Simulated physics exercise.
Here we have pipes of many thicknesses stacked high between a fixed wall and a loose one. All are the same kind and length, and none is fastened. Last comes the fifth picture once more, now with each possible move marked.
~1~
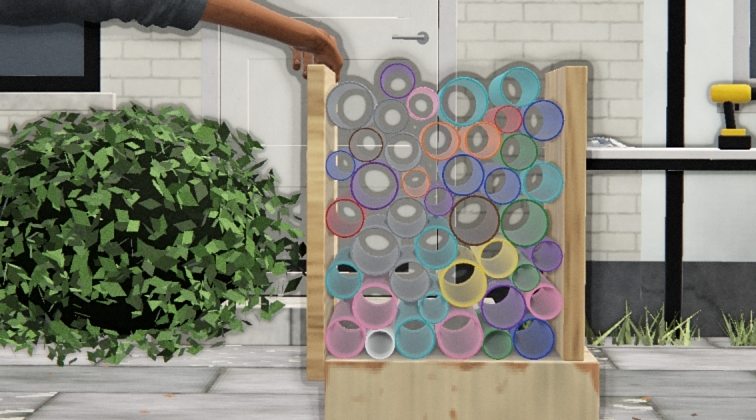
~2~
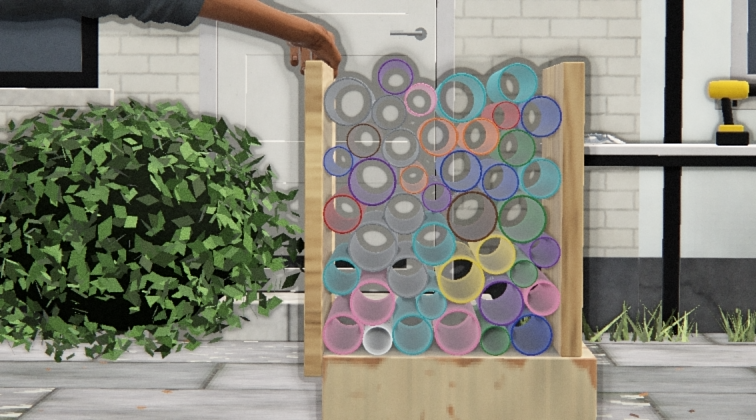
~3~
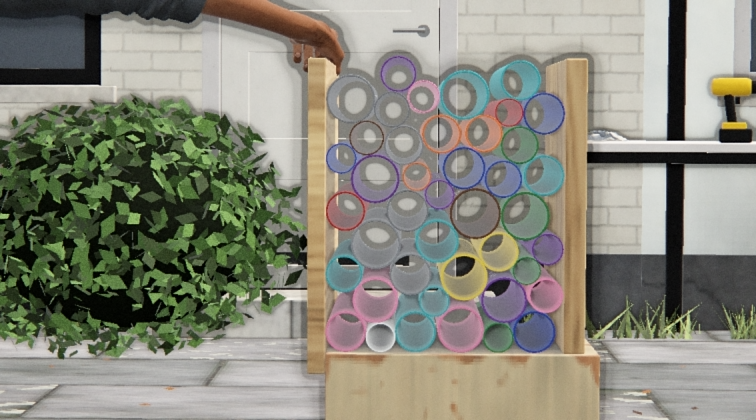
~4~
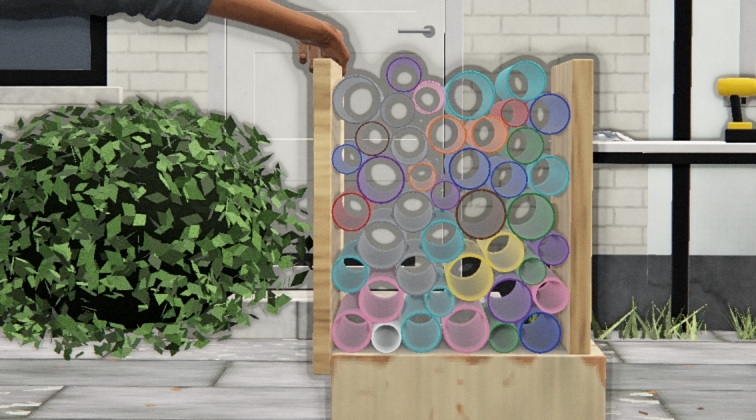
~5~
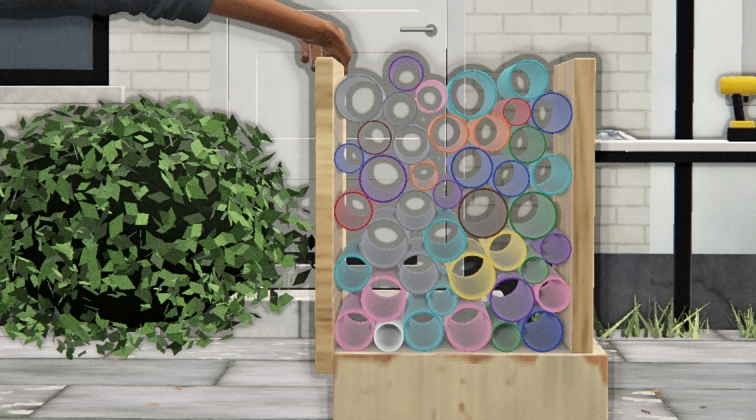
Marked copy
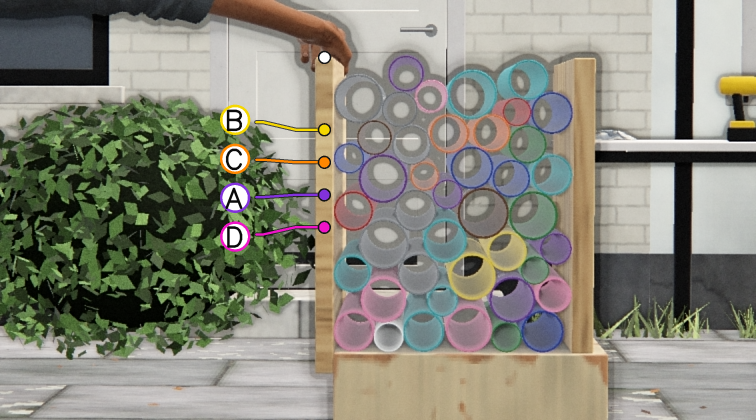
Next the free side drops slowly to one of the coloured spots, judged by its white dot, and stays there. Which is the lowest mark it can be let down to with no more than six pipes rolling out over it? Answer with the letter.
The lowest mark that will do is D.
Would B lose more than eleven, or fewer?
It loses fewer than eleven.
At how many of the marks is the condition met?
Four of them.
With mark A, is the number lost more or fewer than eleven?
At A, fewer than eleven.
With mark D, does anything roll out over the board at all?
At D: Yes.
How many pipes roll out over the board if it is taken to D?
With D, six.
On the marked copy, A at (324, 195); B at (324, 130); C at (324, 163); D at (324, 227); the white dot at (324, 58).
Taking D. A third of the way, top of the board (334, 131).
Two thirds of the way, top of the board (334, 214).
When it is over, top of the board (334, 227), six out over the board.
As for the rest, A five out over the board; B none out over the board; C one out over the board.
